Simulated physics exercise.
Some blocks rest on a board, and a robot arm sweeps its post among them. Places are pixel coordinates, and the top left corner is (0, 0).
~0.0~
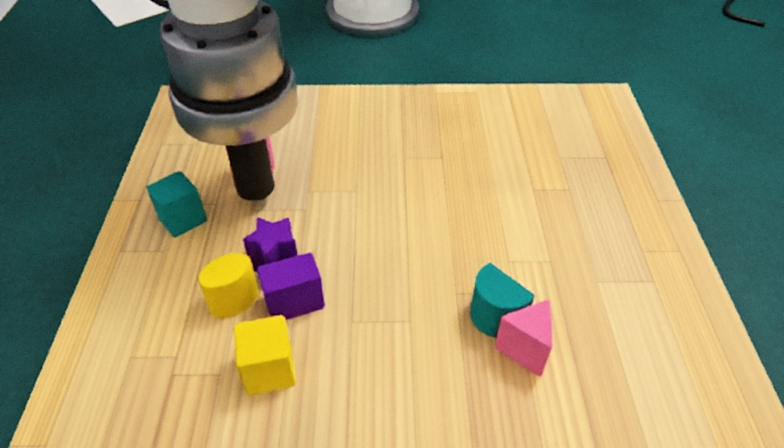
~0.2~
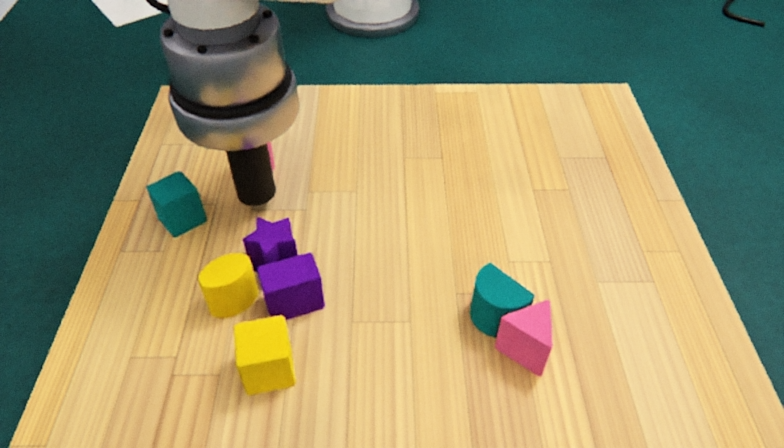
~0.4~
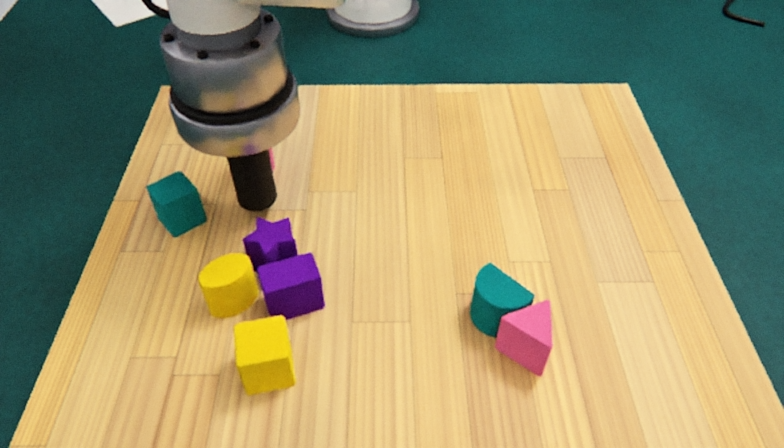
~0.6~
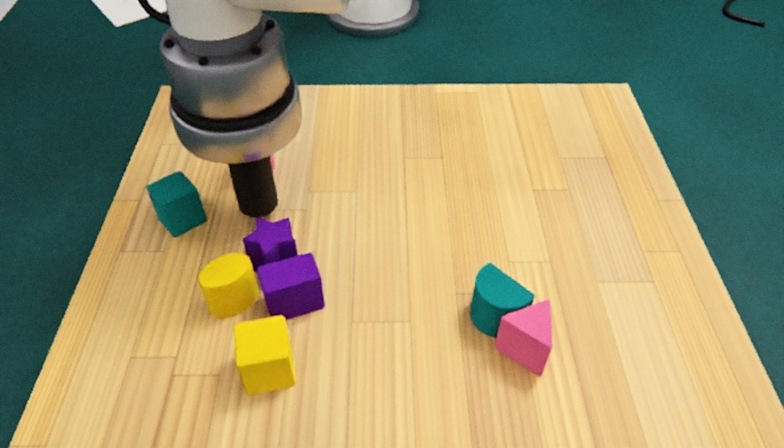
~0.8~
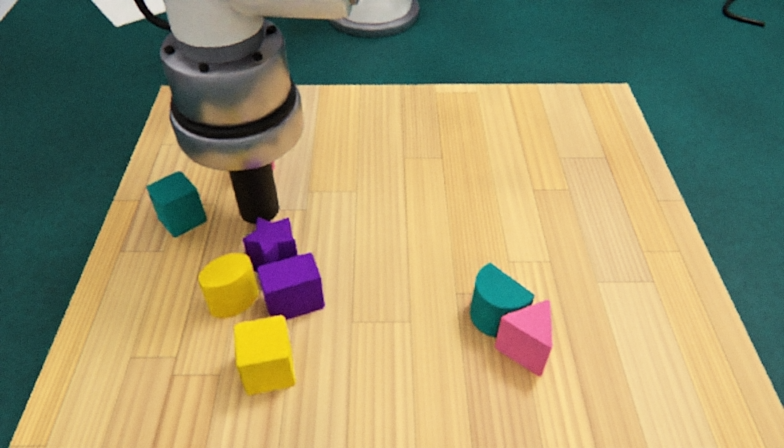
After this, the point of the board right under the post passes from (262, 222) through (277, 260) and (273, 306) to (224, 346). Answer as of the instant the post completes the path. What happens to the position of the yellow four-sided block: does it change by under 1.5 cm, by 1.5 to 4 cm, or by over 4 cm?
The distance will be 1.5 to 4 cm.
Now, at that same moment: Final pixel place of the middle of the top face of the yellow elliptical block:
It sits at (176, 297).
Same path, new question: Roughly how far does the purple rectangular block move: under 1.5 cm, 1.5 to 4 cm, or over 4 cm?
The answer here is over 4 cm.
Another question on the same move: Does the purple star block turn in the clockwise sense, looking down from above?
No, I don't think so.
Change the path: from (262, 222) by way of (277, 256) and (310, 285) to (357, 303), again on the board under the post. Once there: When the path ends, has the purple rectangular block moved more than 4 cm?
In short: Yes.
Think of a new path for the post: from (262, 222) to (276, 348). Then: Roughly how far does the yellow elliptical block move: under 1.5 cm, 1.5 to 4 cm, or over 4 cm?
I'd go with 1.5 to 4 cm for this block.
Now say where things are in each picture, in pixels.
In the first picture, lower end of the post (256, 188), tops of blocks, yellow elliptical block (224, 269), yellow four-sided block (261, 340), purple star block (270, 233), purple rectangular block (289, 272).
In the second picture, post (257, 193), blocks as before.
In the third picture, post (258, 198), blocks as before.
In the fourth picture, post (259, 204), blocks as before.
In the fifth picture, post (260, 210), yellow elliptical block (224, 269), yellow four-sided block (261, 340), purple star block (270, 233), purple rectangular block (289, 272).
What follows on the original path. One third of the way, post (275, 250); yellow elliptical block (219, 280), turned 25° clockwise; purple star block (272, 259); purple rectangular block (295, 286), turned 25° anticlockwise.
Two thirds of the way, post (270, 295); yellow elliptical block (213, 284), turned 40° clockwise; yellow four-sided block (260, 352), turned 35° clockwise; purple star block (277, 307), turned 25° anticlockwise; purple rectangular block (320, 319), turned 40° anticlockwise.
At the end, post (220, 335); yellow elliptical block (176, 297), turned 115° clockwise; yellow four-sided block (259, 382); purple star block (246, 338), turned 55° anticlockwise; purple rectangular block (320, 319), turned 40° anticlockwise.
